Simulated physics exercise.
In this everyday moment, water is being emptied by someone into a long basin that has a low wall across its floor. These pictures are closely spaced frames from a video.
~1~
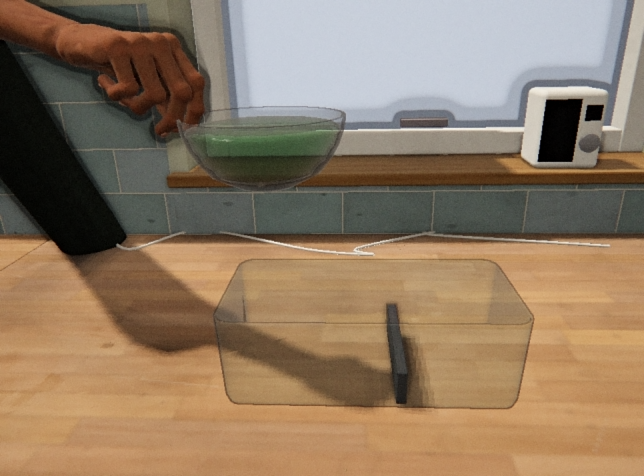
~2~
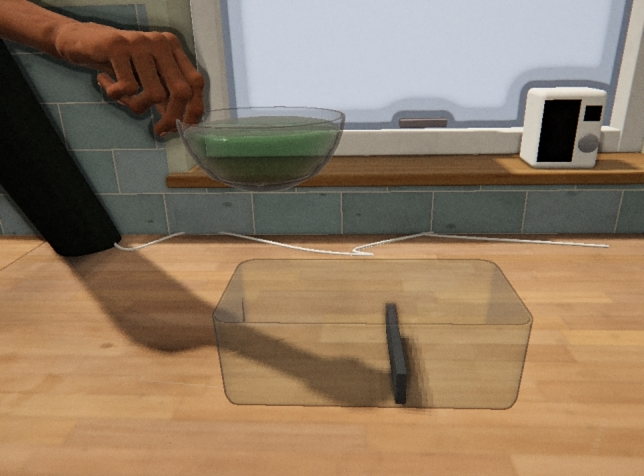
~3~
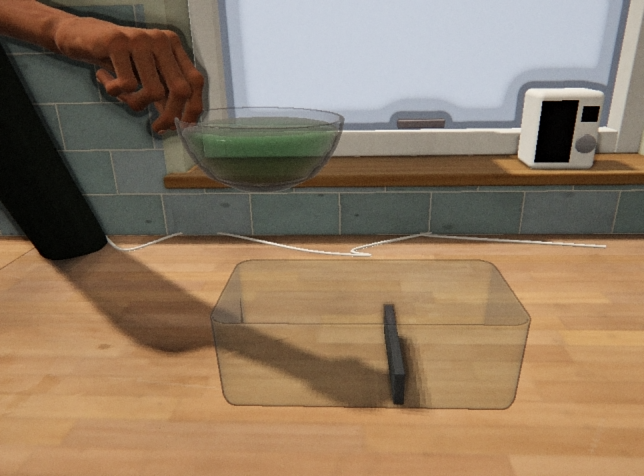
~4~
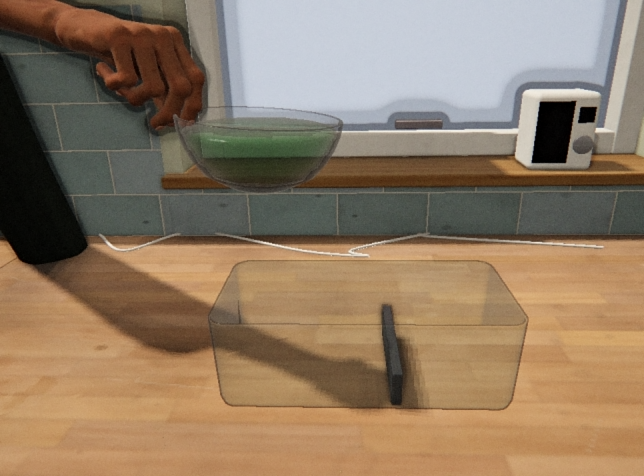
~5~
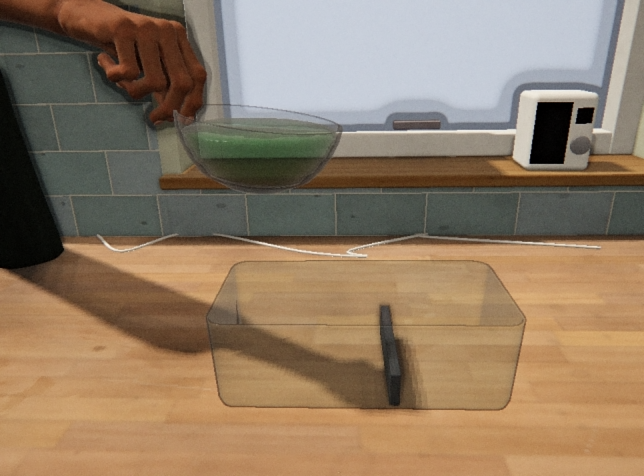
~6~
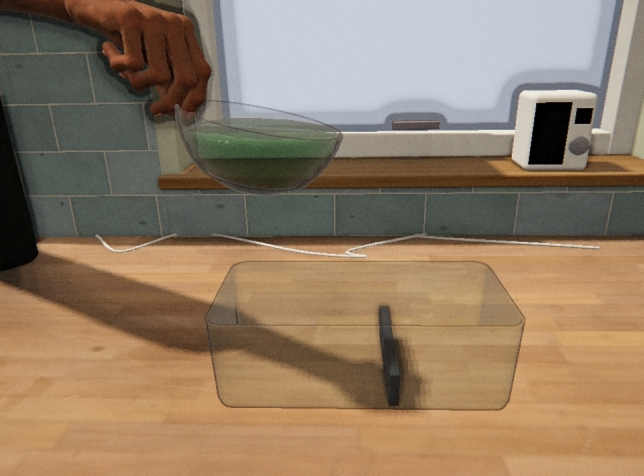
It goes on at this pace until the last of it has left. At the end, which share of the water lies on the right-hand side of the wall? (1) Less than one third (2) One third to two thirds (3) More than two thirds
The answer is 2.
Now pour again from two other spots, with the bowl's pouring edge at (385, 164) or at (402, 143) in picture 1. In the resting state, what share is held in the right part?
Roughly 75 per cent, and 80 per cent.
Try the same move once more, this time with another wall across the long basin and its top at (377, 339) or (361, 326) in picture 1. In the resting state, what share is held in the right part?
Around 70 per cent for the first, around 85 per cent for the second.
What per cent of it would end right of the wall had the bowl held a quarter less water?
Close to 50 per cent.
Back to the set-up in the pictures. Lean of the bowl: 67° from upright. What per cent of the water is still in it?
Around 35 in a hundred.
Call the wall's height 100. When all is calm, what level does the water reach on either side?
The left side sits at 30 per cent and the right side at 70.
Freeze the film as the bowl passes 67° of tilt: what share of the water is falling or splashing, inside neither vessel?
That comes to near 45 percent.
A moment on, the bowl is tipped part way and 35 per cent is still to pour, 3 is left of the wall and 17 right of it.
Next, the bowl is tipped on its side and 1 per cent is still to pour, 33 is left of the wall and 59 right of it.
Then the bowl is tipped right over and 0 per cent is still to pour, 40 is left of the wall and 59 right of it.
Later the bowl is tipped right over and 0 per cent is still to pour, 40 is left of the wall and 59 right of it.
At rest 40 per cent lies left of the wall, 59 right of it and 1 outside.
